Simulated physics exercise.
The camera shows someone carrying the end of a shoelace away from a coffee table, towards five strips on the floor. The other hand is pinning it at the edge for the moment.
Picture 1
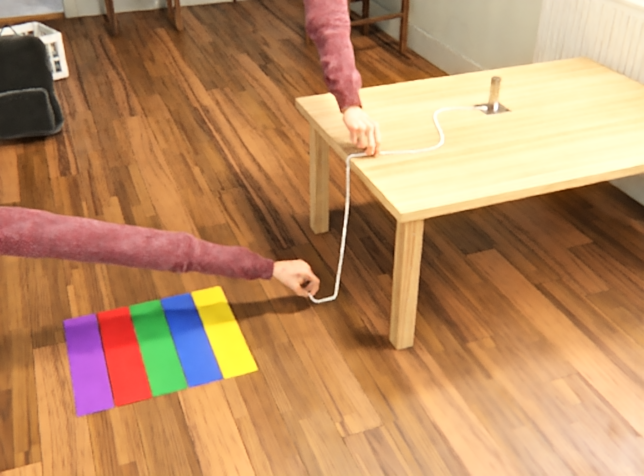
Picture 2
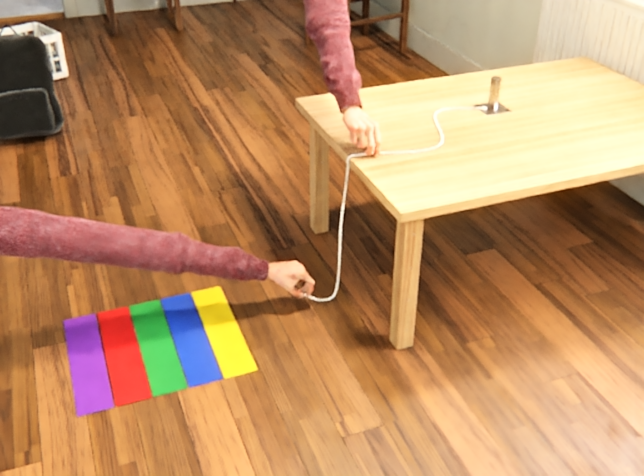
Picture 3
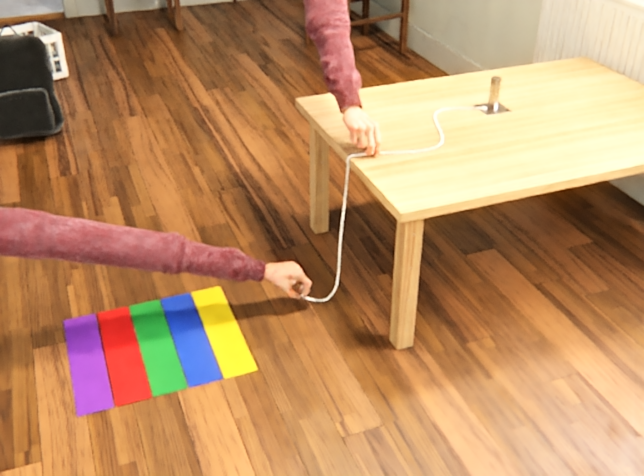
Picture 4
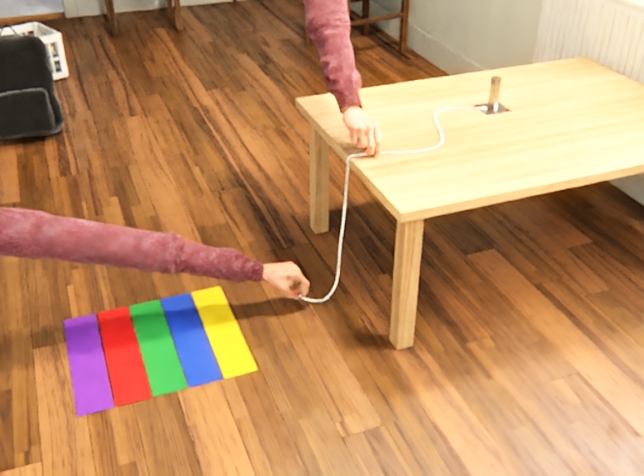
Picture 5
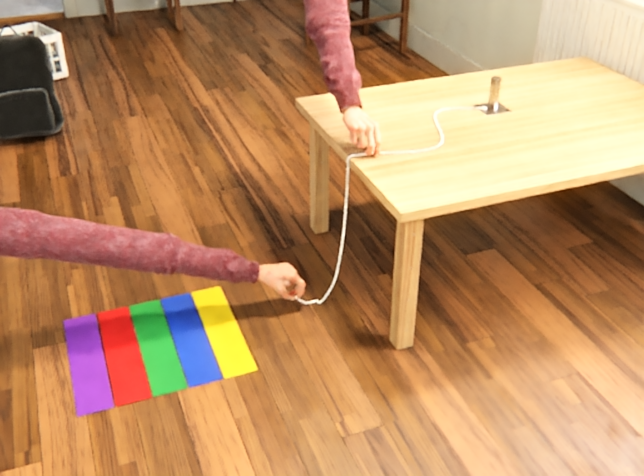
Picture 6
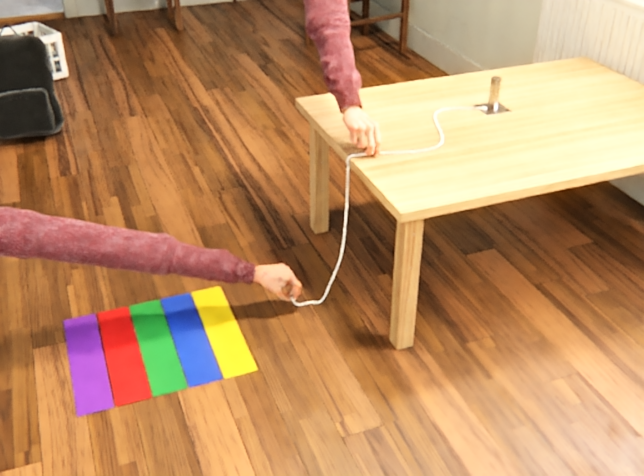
A hand slowly draws the white lace's end slightly left, near the coloured strips.
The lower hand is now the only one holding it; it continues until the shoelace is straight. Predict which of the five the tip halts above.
I expect it over the green strip.
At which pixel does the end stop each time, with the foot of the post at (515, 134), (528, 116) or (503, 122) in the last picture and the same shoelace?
Places per try: (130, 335); (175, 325); (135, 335).
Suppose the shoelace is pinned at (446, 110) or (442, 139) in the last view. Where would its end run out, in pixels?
I'd put it around (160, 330) the first time and around (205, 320) the second.
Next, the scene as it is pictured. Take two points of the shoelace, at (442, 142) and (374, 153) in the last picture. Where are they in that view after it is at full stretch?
First: (390, 137). Second: (326, 169).
Soon after, end near (214, 315); over yellow.
After that, end near (175, 324); over blue.
At the stop, end near (151, 330); over green. Over green.
